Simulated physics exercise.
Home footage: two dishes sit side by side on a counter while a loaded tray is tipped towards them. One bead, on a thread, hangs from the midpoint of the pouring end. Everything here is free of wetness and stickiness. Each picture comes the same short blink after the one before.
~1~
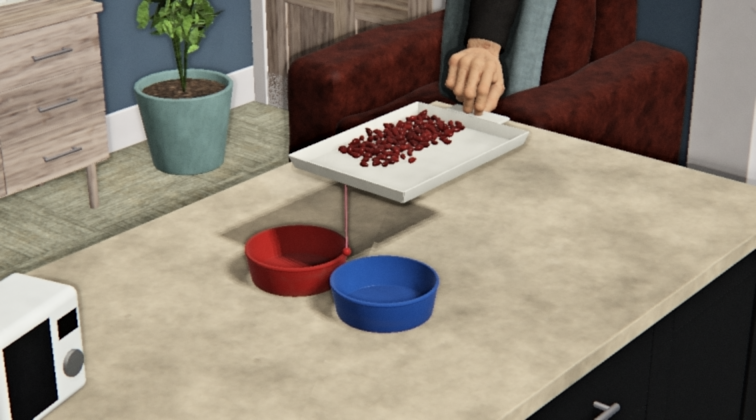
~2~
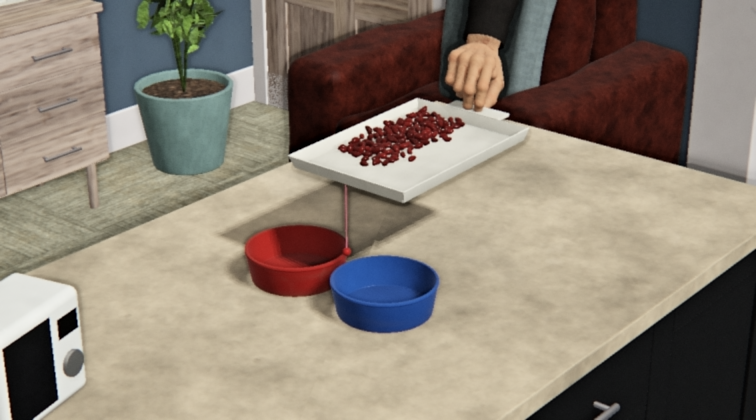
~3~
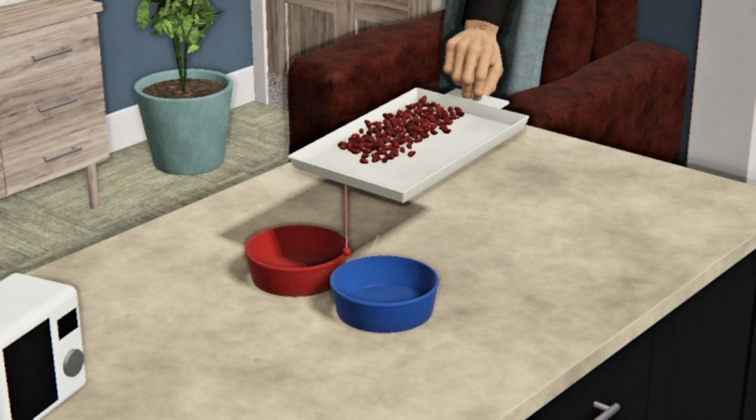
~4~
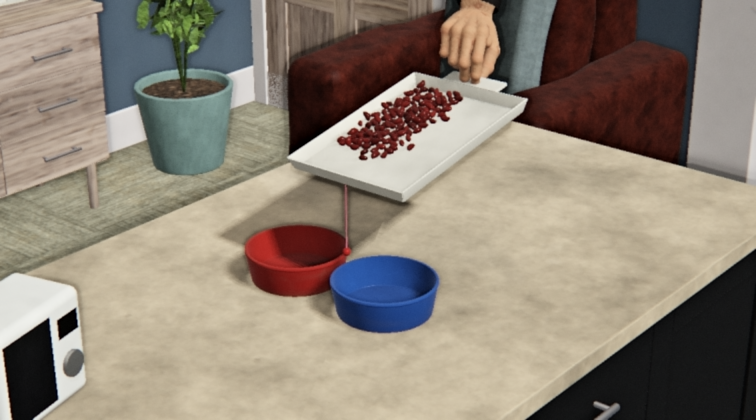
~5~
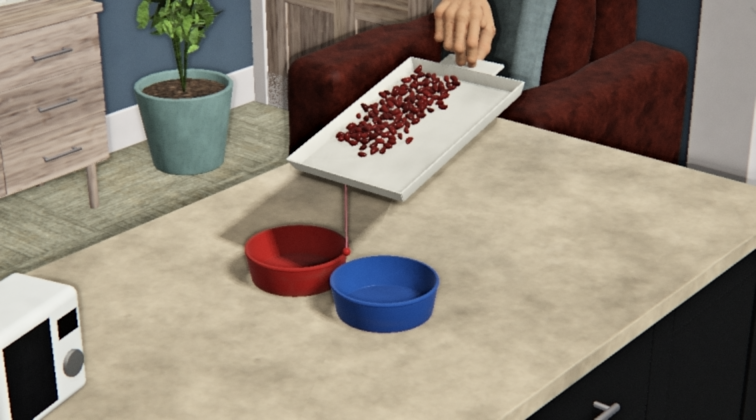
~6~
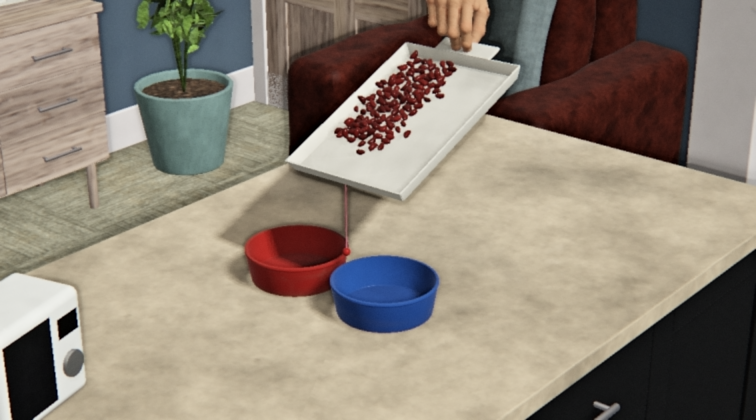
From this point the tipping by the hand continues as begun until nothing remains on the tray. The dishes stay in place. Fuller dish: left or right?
Left.
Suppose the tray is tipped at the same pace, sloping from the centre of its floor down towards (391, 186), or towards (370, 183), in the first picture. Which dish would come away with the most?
For the first heading it's the dish at right, and for the second it's the dish at right.
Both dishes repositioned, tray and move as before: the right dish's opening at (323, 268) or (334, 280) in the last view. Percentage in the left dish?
Roughly 0 per cent, and 30 per cent.
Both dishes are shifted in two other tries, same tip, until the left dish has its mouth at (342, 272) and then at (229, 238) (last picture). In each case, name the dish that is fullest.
Note: Try one - the dish on the left side; try two - the dish on the right side.
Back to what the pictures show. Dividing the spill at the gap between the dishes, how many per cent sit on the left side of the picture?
It works out at some 100 percent.
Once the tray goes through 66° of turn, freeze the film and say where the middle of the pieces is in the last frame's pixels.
About (323, 165).
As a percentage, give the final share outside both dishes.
Call it some 40 percent of the pieces.
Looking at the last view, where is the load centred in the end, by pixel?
Roughly pixel (302, 290).
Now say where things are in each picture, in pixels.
Corners of the pouring end near (295, 155) and (403, 190), level; middle of the load near (401, 139), kidney beans; left dish near (262, 276); right dish near (350, 311); bead on its thread near (347, 252), in the first frame.
Corners of the pouring end near (295, 155) and (403, 190), level; middle of the load near (401, 137), in the second frame.
Corners of the pouring end near (294, 156) and (403, 190), tipped barely, level across its low end; middle of the load near (401, 130), in the third frame.
Corners of the pouring end near (293, 157) and (402, 190), tipped a little, level across its low end; middle of the load near (400, 120), in the fourth frame.
Corners of the pouring end near (292, 158) and (401, 190), tipped clearly, level across its low end; middle of the load near (398, 111), in the fifth frame.
Corners of the pouring end near (292, 159) and (399, 190), tipped clearly, level across its low end; middle of the load near (395, 102); left dish near (262, 276); right dish near (350, 311), in the sixth frame.
Shortly afterwards, tray tipped steeply; the bulk on the tray; a little in the air.
Next, tray tipped past a quarter turn; a little on the tray; a little in the right dish; near a quarter in the left dish; near a quarter outside both; near a quarter in the air.
Some moments later, tray tipped past a quarter turn; near a quarter in the right dish; near half in the left dish; near a third outside both.
In the end, tray tipped past a quarter turn; near a quarter in the right dish; near half in the left dish; near a third outside both.
